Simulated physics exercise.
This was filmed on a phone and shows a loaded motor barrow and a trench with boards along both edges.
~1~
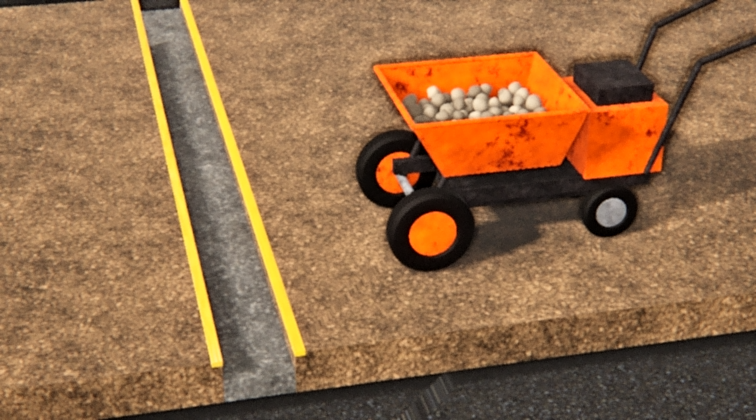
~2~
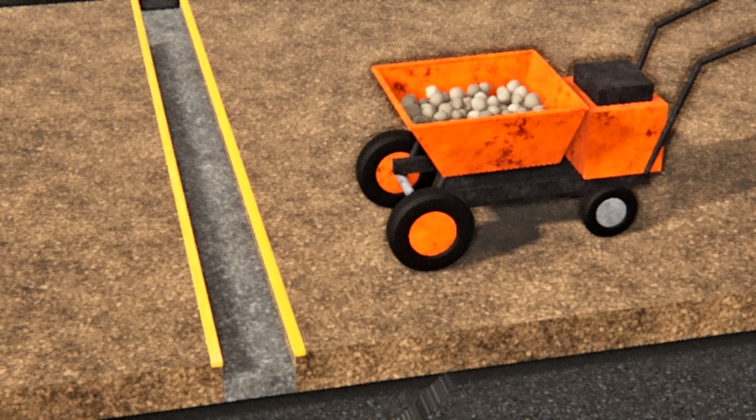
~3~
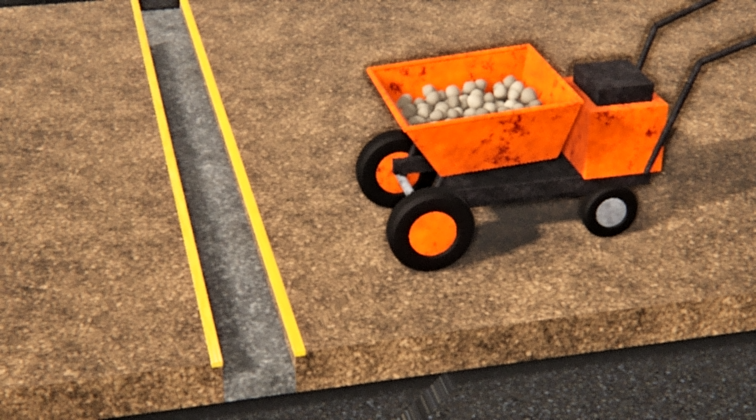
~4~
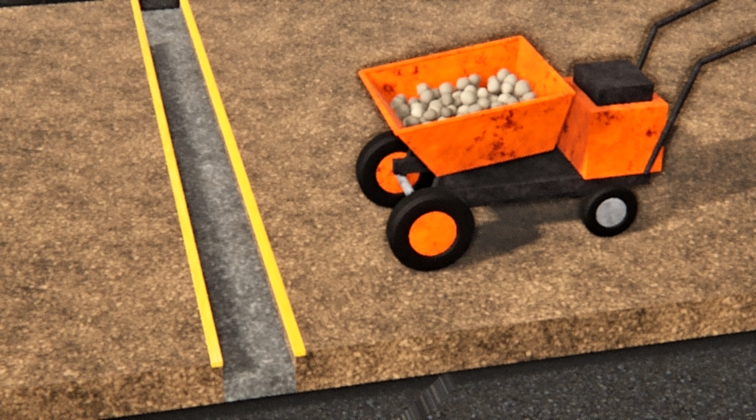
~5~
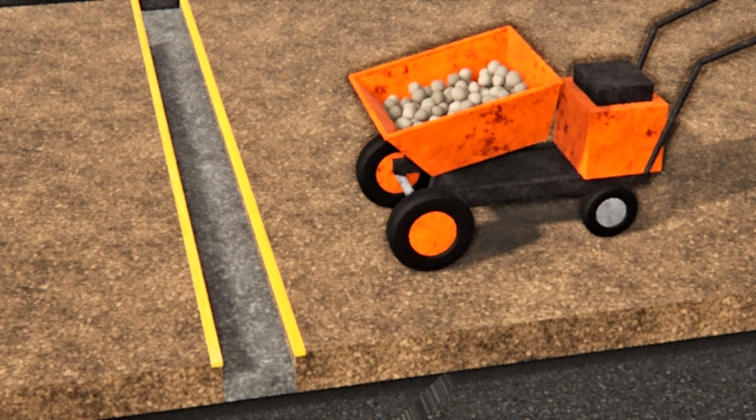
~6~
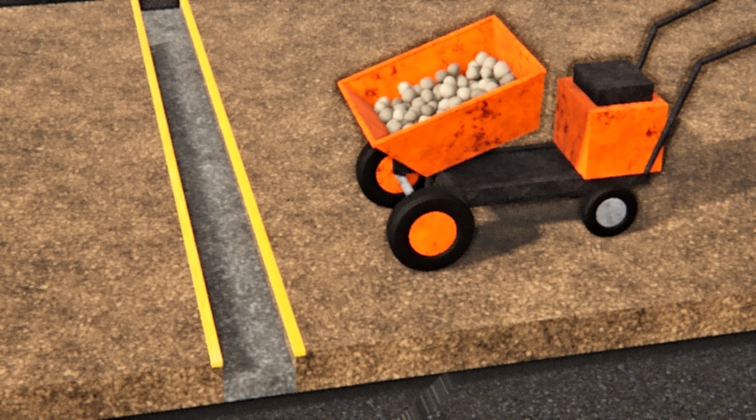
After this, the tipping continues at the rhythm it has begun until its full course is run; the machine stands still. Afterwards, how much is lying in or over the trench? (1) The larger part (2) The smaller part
The larger part.
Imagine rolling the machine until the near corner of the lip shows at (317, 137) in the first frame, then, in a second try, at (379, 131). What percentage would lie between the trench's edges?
20 % then 90 %.
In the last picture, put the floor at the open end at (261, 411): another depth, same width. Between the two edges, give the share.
I'd say roughly 70 in a hundred.
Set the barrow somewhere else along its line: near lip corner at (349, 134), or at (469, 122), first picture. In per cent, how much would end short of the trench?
About 0 %, then 70 %.
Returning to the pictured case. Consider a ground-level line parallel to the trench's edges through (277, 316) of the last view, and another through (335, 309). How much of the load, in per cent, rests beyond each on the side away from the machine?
Estimate, first then second: 70 %, 100 %.
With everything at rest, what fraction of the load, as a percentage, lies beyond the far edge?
Result: Some 5 % of the load.
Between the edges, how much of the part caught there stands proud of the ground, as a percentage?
My best guess is some 20 per cent.
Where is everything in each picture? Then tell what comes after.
Lip of the skip near (414, 127), level; top of the load near (481, 104), river pebbles; first edge of the trench near (288, 314); far edge near (208, 324), the trench under half as wide as the skip, and shallow for its width, in the first frame.
Lip of the skip near (412, 128), level; top of the load near (479, 103), in the second frame.
Lip of the skip near (406, 130), tipped barely; top of the load near (504, 113), in the third frame.
Lip of the skip near (398, 133), tipped a little; top of the load near (498, 108), in the fourth frame.
Lip of the skip near (387, 138), tipped a little; top of the load near (497, 92), in the fifth frame.
Lip of the skip near (374, 145), tipped clearly; top of the load near (498, 93); first edge of the trench near (288, 314); far edge near (208, 324), in the sixth frame.
Shortly afterwards, skip tipped steeply; the whole lot in the skip.
Next, skip tipped right over; the bulk in the skip; a little short of the trench; a little in or heaped over the trench; only a few falling.
Some moments later, skip tipped right over; a little in the skip; near a quarter short of the trench; near two thirds in or heaped over the trench; only a few beyond it.
In the end, skip tipped right over; only a few in the skip; near a quarter short of the trench; near two thirds in or heaped over the trench; only a few beyond it.
